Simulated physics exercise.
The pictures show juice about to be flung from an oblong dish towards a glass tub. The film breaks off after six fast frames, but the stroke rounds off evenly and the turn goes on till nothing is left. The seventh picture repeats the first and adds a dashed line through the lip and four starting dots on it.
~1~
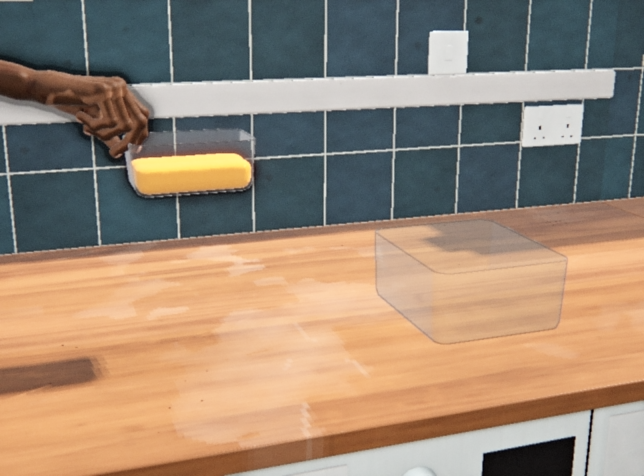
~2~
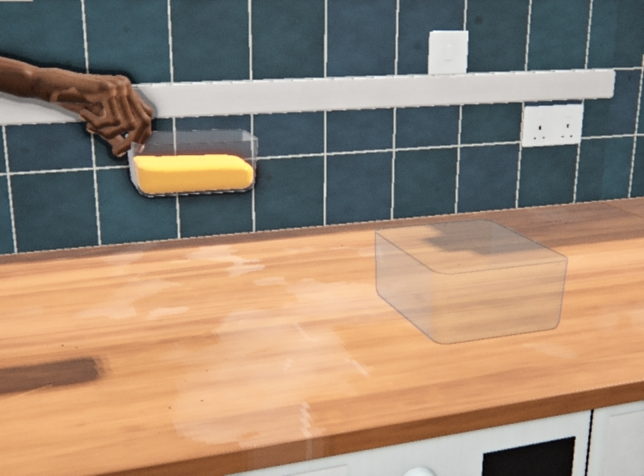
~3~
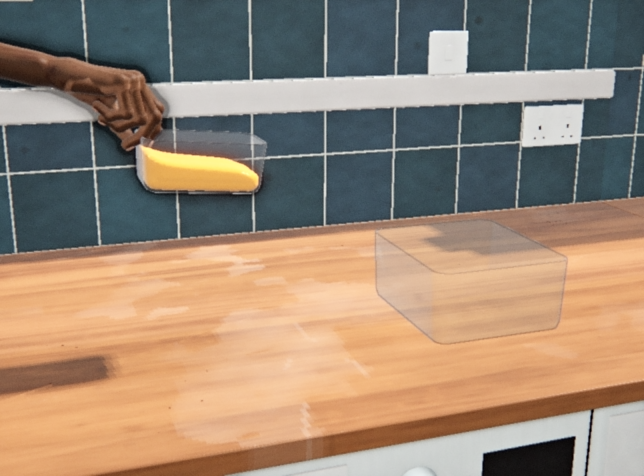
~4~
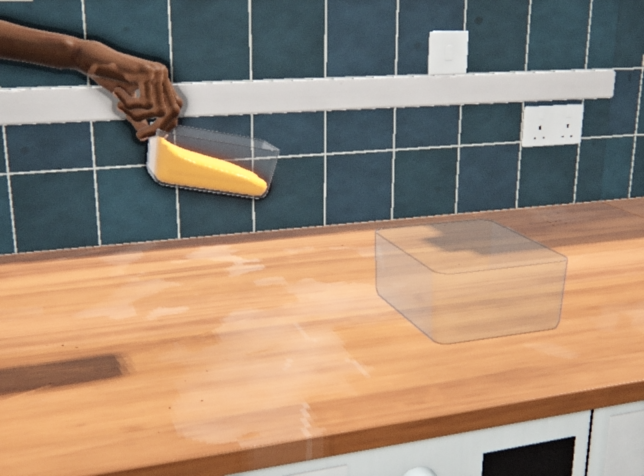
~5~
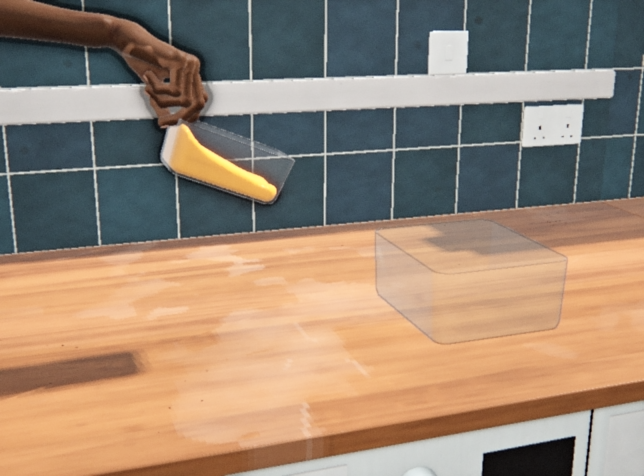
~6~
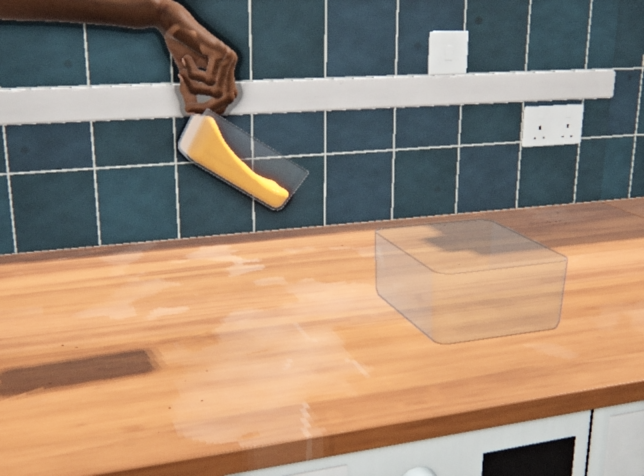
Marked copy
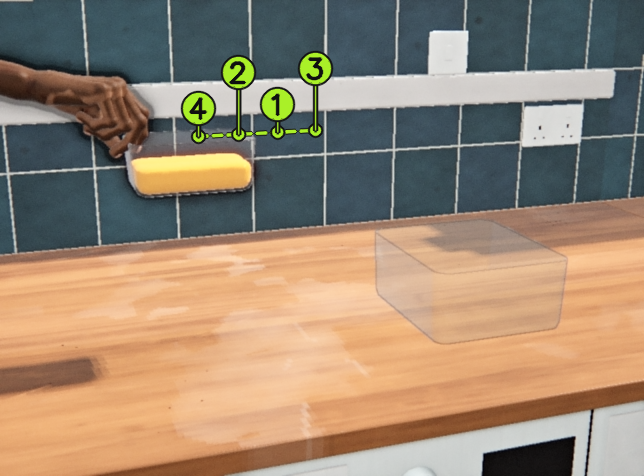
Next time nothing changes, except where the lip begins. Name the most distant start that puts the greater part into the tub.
1 is the one.
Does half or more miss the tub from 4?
Yes, that goes wrong.
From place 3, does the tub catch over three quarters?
Yes, it does.
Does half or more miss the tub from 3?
No.
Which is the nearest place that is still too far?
2.
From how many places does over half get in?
Two of them.
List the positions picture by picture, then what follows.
Upright, lip at (246, 134); tub from (431, 344) to (557, 326); nothing has left yet.
Upright, lip at (249, 134); nothing has left yet.
Tipped about 5°, lip at (258, 138); nothing has left yet.
Tipped about 12°, lip at (270, 145); nothing has left yet.
Tipped about 22°, lip at (285, 155); nothing has left yet.
Tipped about 34°, lip at (300, 166); nothing has left yet.
On the marked copy, 1 at (277, 132); 2 at (238, 134); 3 at (315, 130); 4 at (198, 136).
With 1, about 65 % lands in the tub, 25 % falls short and 10 % goes beside or beyond.
With 2, about 28 % lands in the tub, 65 % falls short and 7 % goes beside or beyond.
With 3, about 90 % lands in the tub, 9 % falls short.
With 4, about 9 % lands in the tub, 88 % falls short and 3 % goes beside or beyond.
